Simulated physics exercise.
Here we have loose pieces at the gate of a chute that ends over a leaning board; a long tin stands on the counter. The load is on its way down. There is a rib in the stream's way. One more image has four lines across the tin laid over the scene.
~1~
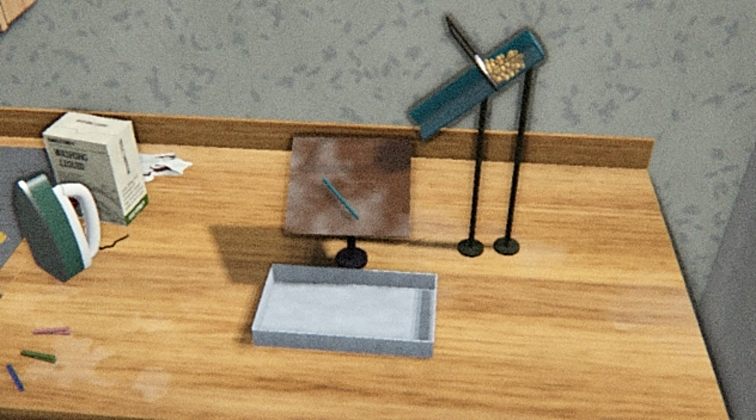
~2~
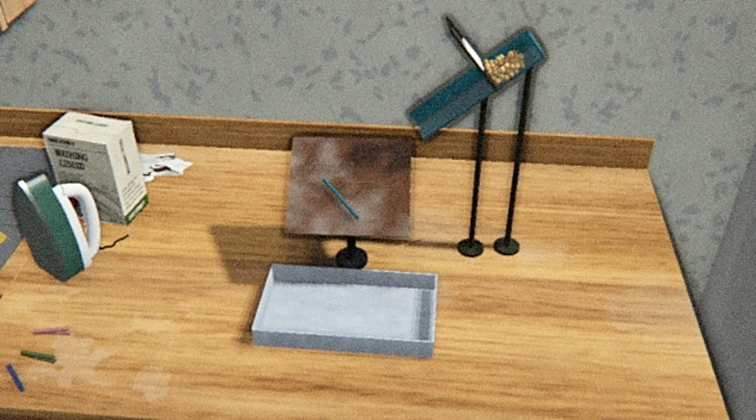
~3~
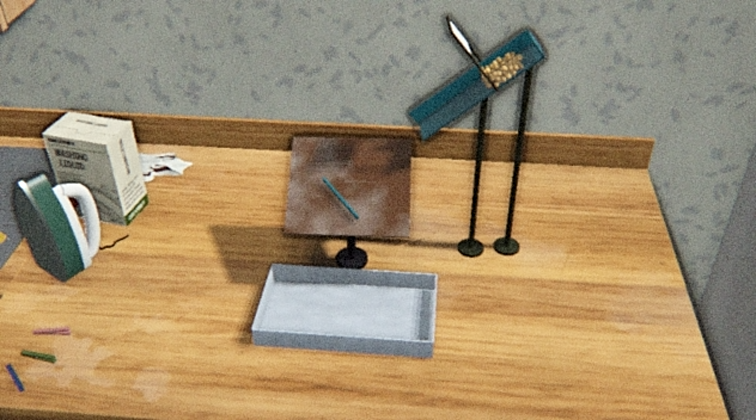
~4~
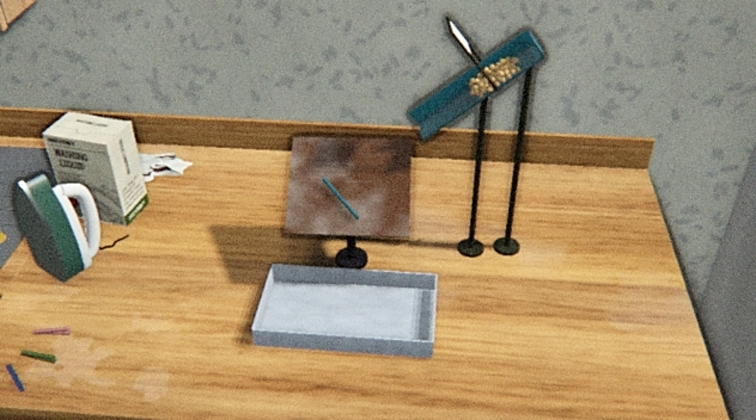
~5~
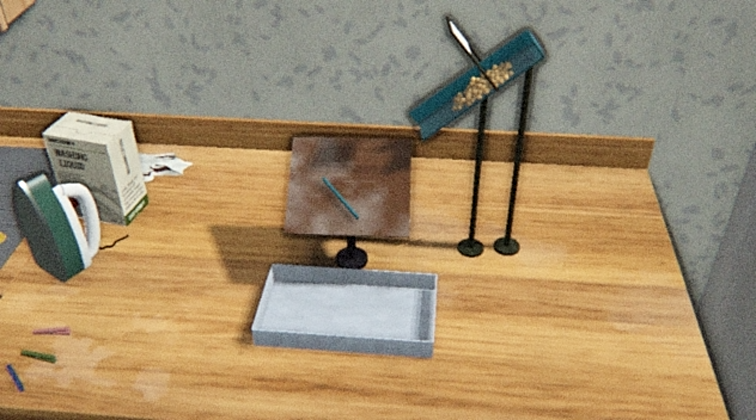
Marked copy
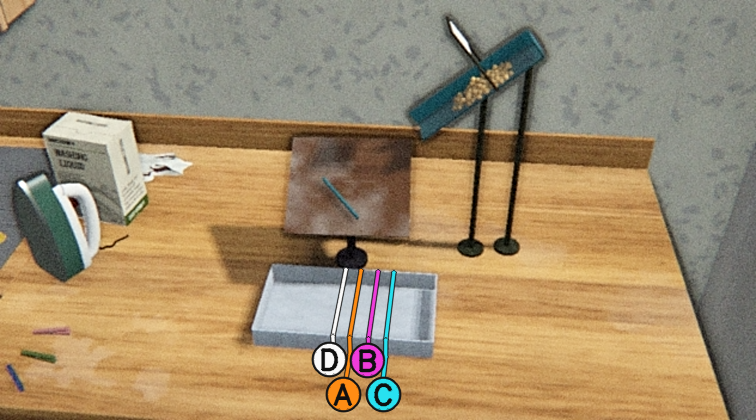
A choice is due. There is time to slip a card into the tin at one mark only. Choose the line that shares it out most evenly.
B beats the others.
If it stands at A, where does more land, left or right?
Right.
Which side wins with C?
Left.
On the marked copy, line A crosses the front rim at (349, 336); line B crosses the front rim at (368, 337); line C crosses the front rim at (385, 339); line D crosses the front rim at (333, 335).
Choosing A, of what is caught, about a quarter on the left of the divider, most on the right.
Choosing B, of what is caught, about two thirds on the left of the divider, about a third on the right.
Choosing C, of what is caught, nearly all on the left of the divider, a small part on the right.
Choosing D, of what is caught, a small part on the left of the divider, nearly all on the right.
